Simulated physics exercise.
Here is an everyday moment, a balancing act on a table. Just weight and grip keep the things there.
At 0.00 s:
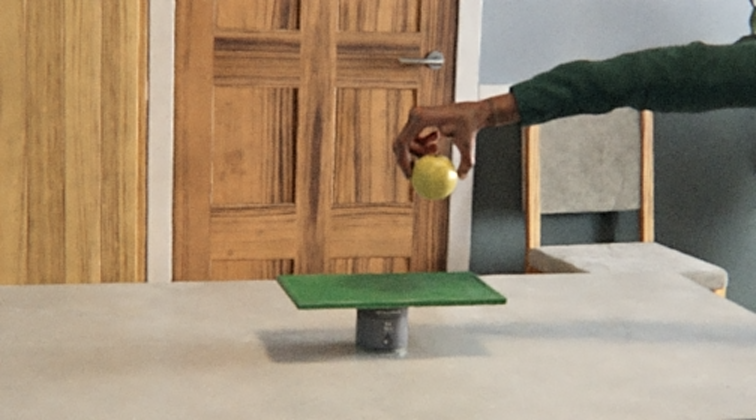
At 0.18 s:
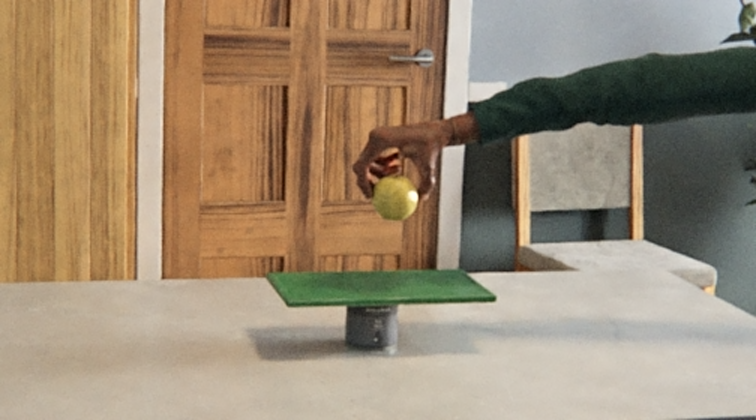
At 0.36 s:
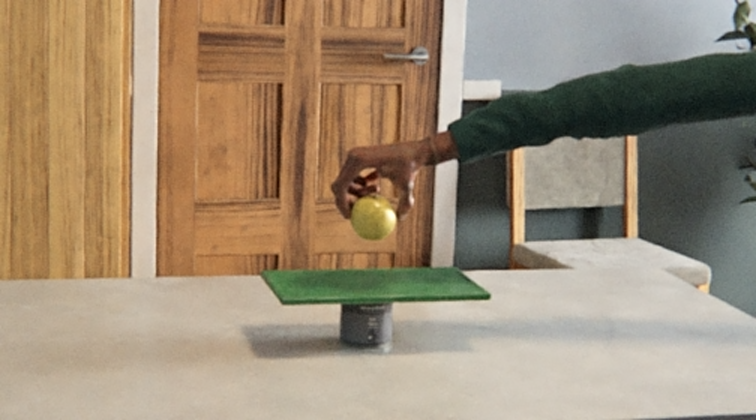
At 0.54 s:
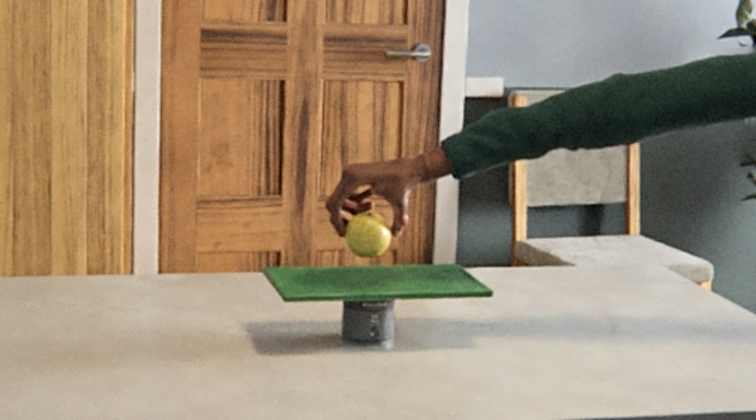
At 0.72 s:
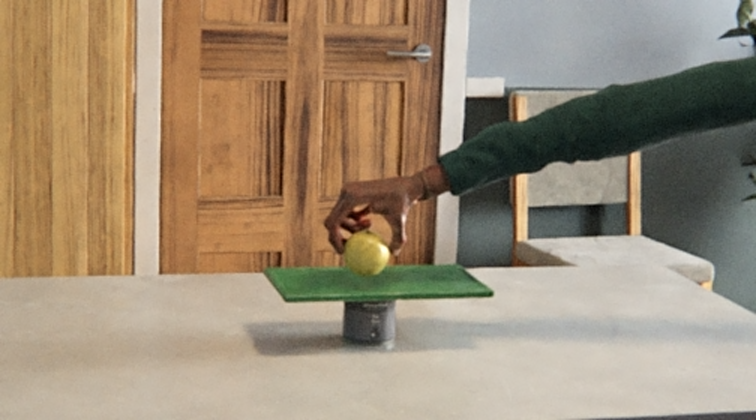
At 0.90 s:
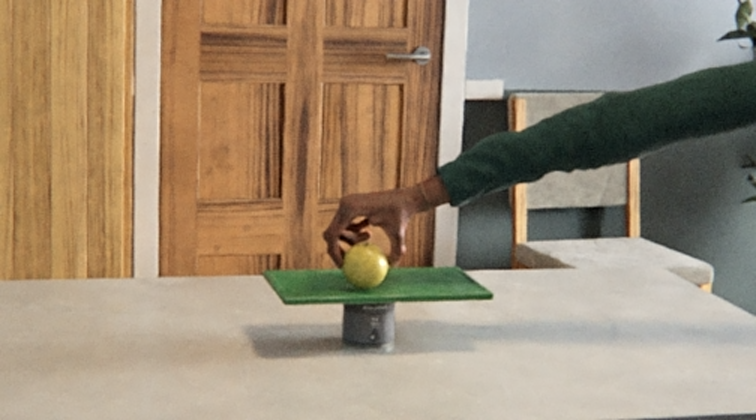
A hand in a dark green sleeve carried a yellow apple down and slightly left over a green board balanced on a grey tin, then set it on the middle of the board, fingers still around it.
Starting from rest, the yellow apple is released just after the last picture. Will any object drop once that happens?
The stack survives.
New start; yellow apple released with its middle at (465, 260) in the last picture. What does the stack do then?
Result: The stack tips over.
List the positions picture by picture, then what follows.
The first frame shows on its way; yellow apple (434, 177); grey tin (382, 320).
The second frame shows on its way; yellow apple (394, 198); grey tin (372, 318).
The third frame shows on its way; yellow apple (373, 218); grey tin (366, 316).
The fourth frame shows on its way; yellow apple (368, 235); grey tin (368, 313).
The fifth frame shows on its way; yellow apple (366, 254); grey tin (369, 313).
The sixth frame shows in place under the hand; yellow apple (365, 266); grey tin (369, 316).
By 1.20 s, all is still.
By 1.60 s, yellow apple resting near (365, 266).
When it is over (2.0 s), all 3 as before. End places, in pixels of the last picture, yellow apple near (365, 266). The stack stays up.
